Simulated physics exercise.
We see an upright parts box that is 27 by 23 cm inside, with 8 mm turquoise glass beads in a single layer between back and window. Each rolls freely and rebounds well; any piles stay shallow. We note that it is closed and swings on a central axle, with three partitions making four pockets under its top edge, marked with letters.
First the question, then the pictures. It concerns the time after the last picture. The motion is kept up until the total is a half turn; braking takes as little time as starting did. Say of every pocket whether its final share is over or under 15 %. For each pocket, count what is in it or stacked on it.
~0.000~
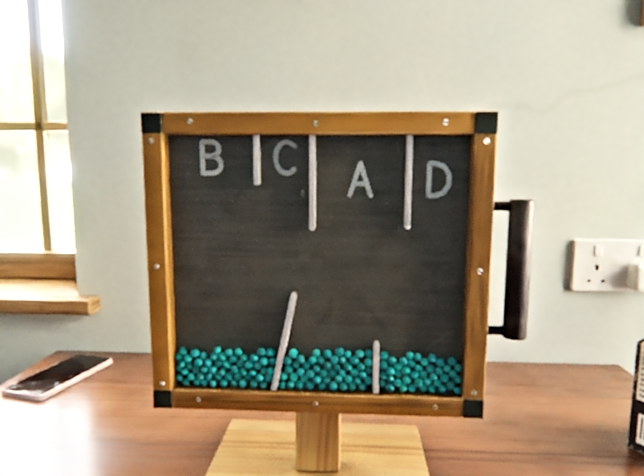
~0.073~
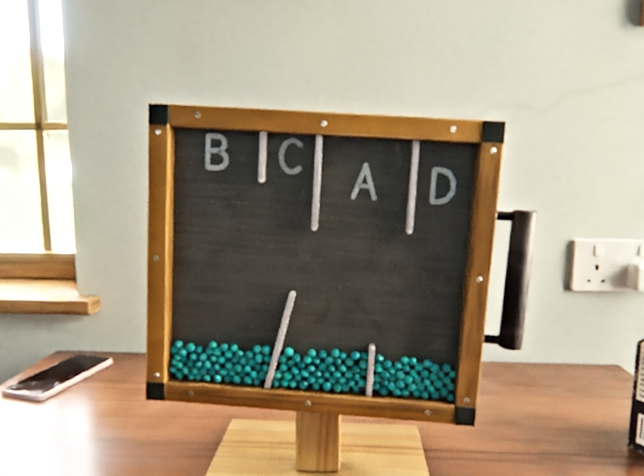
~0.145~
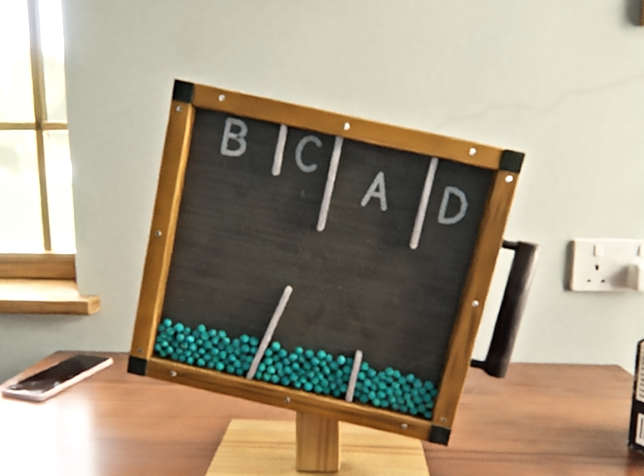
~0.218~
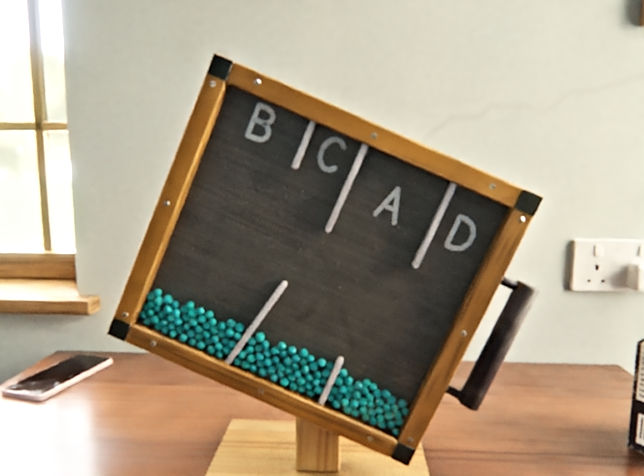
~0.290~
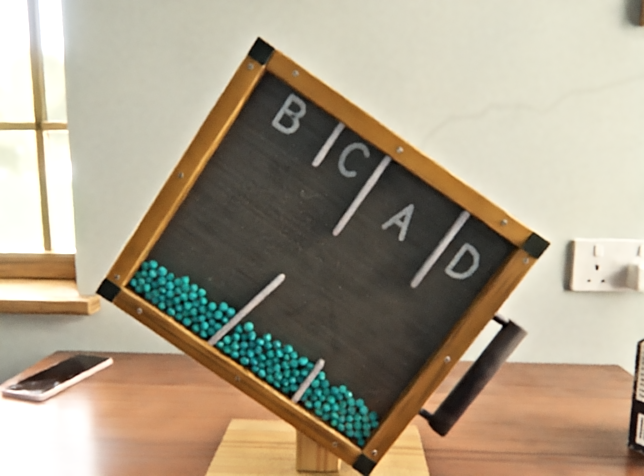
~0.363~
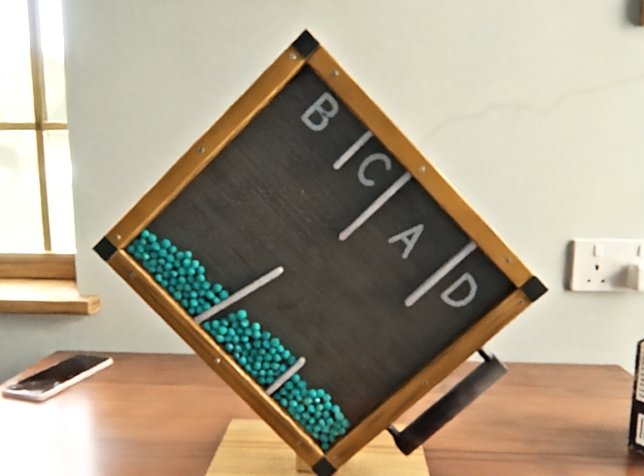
Pocket A: In excess of; pocket B: Short of; pocket C: In excess of; pocket D: In excess of 15 percent.
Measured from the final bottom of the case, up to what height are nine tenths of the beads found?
Roughly 7 cm.
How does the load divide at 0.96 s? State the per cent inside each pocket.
Pocket A: 10; pocket B: 0; pocket C: 15; pocket D: 25.
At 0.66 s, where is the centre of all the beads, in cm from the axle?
Offset: About 9 cm left, about 1 cm below.
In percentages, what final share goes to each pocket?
Result: Pocket A gets 20, pocket B gets 0, pocket C gets 30, pocket D gets 50.
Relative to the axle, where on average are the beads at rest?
Offset from axle: Approx. 5 cm left, 8 cm below.
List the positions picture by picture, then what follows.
The first frame shows level, about 150 beads; beads centred (314, 371); top one (339, 352); A (360, 179), B (212, 158), C (285, 158), D (439, 180); walls (274, 390) to (294, 295), (375, 393) to (376, 345).
The second frame shows turned 3° clockwise; beads centred (308, 370); top one (213, 345).
The third frame shows turned 12° clockwise; beads centred (293, 367); top one (167, 323).
The fourth frame shows turned 23° clockwise; beads centred (273, 360); top one (157, 293).
The fifth frame shows turned 35° clockwise; beads centred (255, 350); top one (153, 265).
The sixth frame shows turned 46° clockwise; beads centred (241, 338); top one (145, 234); A (409, 237), B (322, 114), C (374, 169), D (462, 293); partition tips (337, 166), (342, 237), (408, 302).
After 0.66 s, it has turned 93°, the beads' middle is 9 cm left of and 1 cm below the axle; inside pockets, nothing yet.
After 0.96 s, it has turned 140°, the beads' middle is 2 cm left of and 7 cm below the axle; inside pockets, A 10 %, C 15 %, D 25 %.
In the end, by 2.2 s, A 20 %, B 0 %, C 30 %, D 50 %.
